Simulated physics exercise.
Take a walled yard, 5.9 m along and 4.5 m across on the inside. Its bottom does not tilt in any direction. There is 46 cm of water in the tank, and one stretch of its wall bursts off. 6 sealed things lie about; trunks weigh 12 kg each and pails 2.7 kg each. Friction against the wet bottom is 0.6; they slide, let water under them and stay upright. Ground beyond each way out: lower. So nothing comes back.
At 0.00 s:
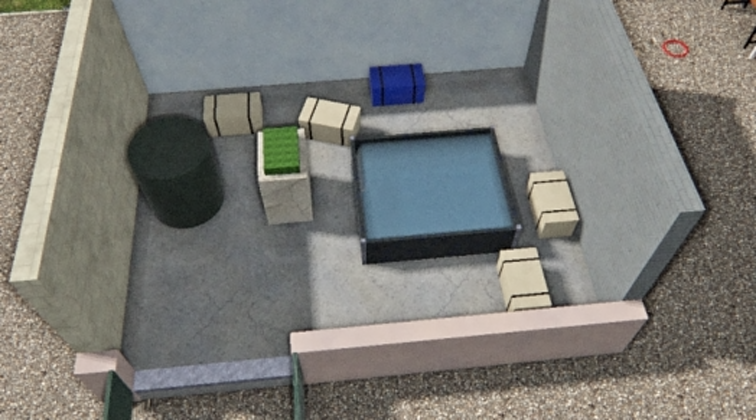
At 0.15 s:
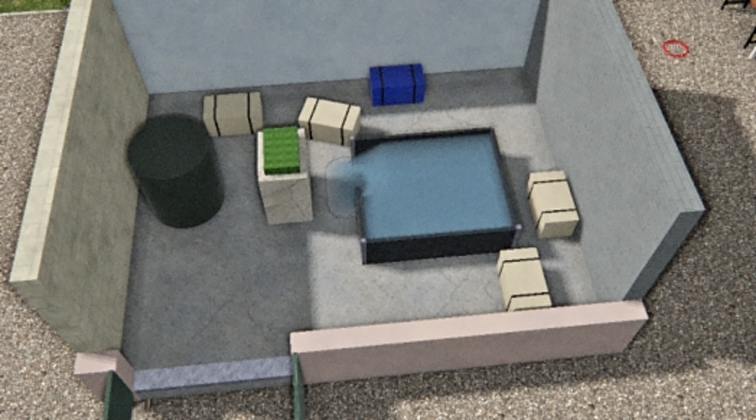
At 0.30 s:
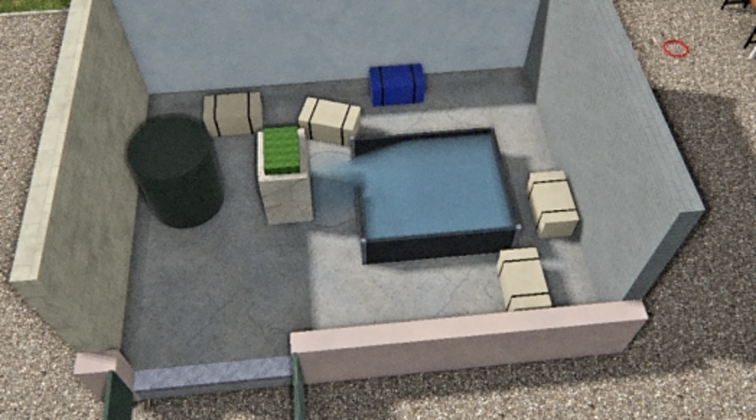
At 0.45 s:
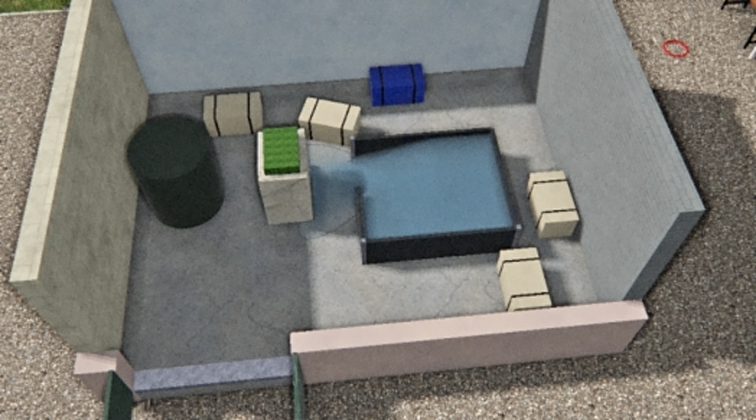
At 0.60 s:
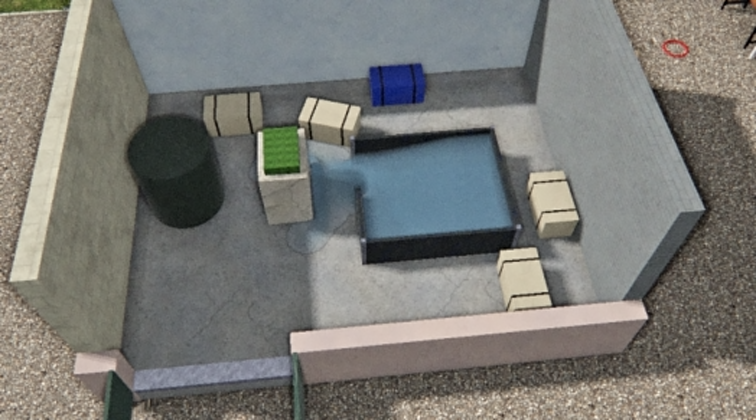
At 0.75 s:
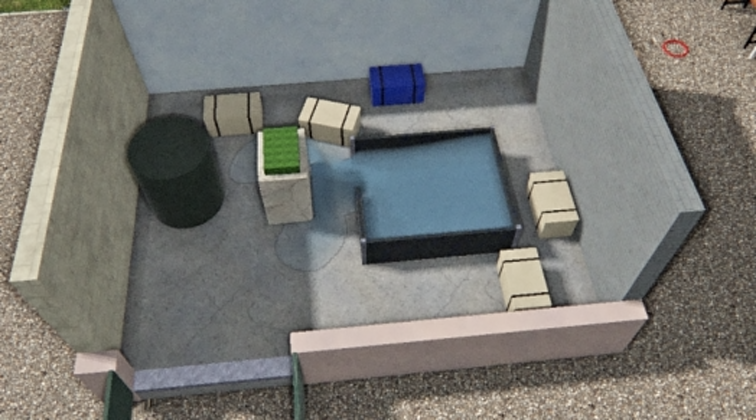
In a walled yard, water pours from the tank's left side and spreads around a planter.
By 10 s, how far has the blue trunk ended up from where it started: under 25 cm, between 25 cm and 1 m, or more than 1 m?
The blue trunk has moved between 25 cm and 1 m.
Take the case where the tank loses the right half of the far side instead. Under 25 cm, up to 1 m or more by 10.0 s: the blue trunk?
Then the blue trunk gets carried off.
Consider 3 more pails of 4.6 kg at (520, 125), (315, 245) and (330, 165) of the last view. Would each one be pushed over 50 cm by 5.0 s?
In that order: Short of it, past it, more.
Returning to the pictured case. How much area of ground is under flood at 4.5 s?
Wet area: Approx. 21 m2.
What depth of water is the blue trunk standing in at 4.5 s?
Near 3 cm deep.
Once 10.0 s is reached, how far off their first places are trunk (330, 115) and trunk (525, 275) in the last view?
Respectively: 60 cm / 80 cm.
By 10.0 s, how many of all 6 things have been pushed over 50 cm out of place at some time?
The answer here is 5.
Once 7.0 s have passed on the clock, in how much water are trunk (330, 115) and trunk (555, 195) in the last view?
First about 6 cm, second about 3 cm.
After 2.0 s the blue trunk is near (397, 76), 0.0 m from its start, aground; 0 of 6 are out; 0 afloat.
After 4.5 s the blue trunk is near (398, 77), 0.0 m from its start, aground; 0 of 6 are out; 2 afloat.
After 7.0 s the blue trunk is near (400, 79), 0.1 m from its start, aground; 0 of 6 are out; 2 afloat.
After 10.0 s the blue trunk is near (431, 102), 0.7 m from its start, aground; 0 of 6 are out; 4 afloat.
